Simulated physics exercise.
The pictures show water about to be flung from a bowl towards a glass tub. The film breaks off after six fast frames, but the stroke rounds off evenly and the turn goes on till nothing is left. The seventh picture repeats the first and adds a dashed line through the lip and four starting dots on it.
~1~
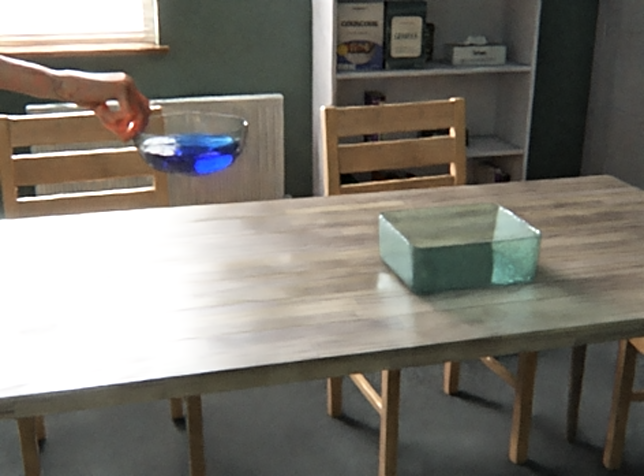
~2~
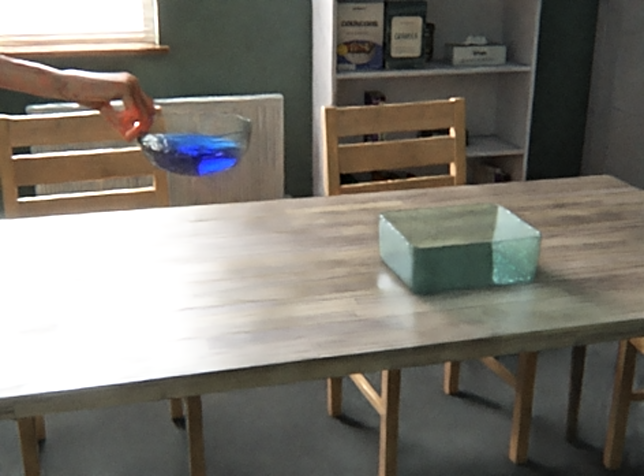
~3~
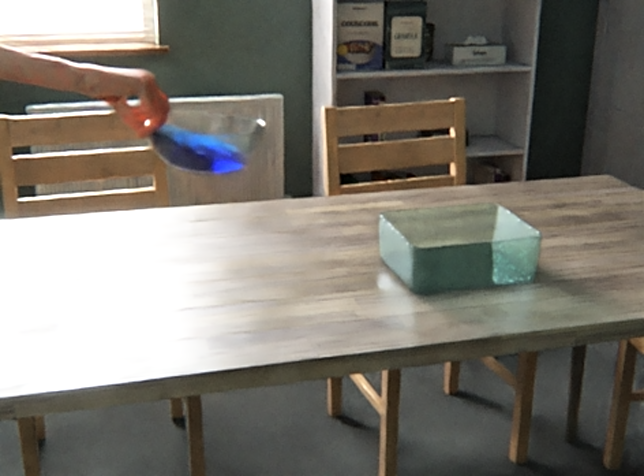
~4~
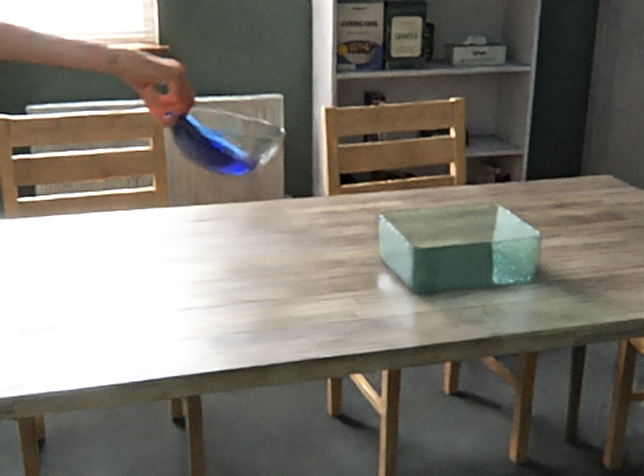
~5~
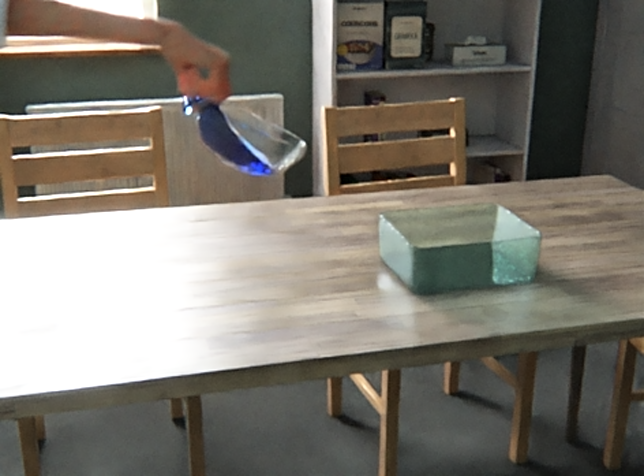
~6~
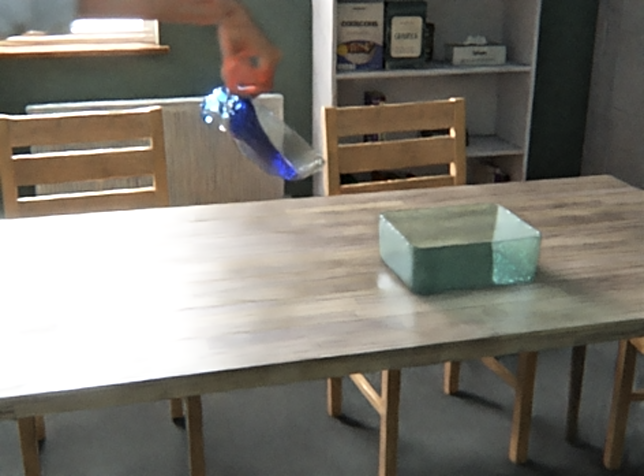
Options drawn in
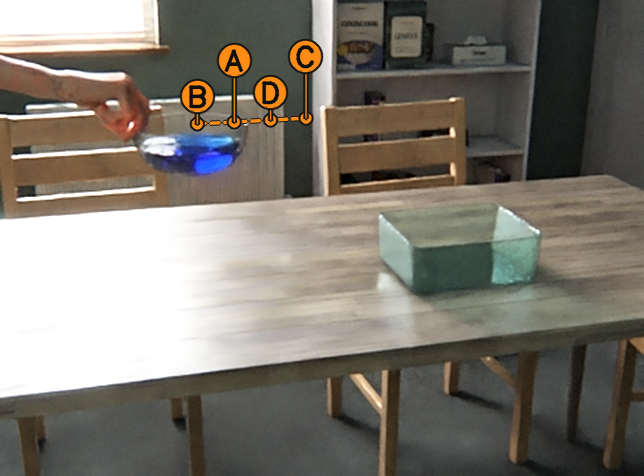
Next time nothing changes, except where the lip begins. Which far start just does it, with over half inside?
D will do.
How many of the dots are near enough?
Two of them.
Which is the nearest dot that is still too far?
A.
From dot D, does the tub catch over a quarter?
Yes.
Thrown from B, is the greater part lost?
Yes.
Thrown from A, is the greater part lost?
Yes.
On the marked copy, A at (234, 122); B at (197, 124); C at (305, 118); D at (270, 120).
If A is chosen, about 38 % lands in the tub, 50 % falls short and 12 % goes beside or beyond.
If B is chosen, about 13 % lands in the tub, 80 % falls short and 7 % goes beside or beyond.
If C is chosen, about 82 % lands in the tub, 12 % falls short and 7 % goes beside or beyond.
If D is chosen, about 62 % lands in the tub, 23 % falls short and 14 % goes beside or beyond.
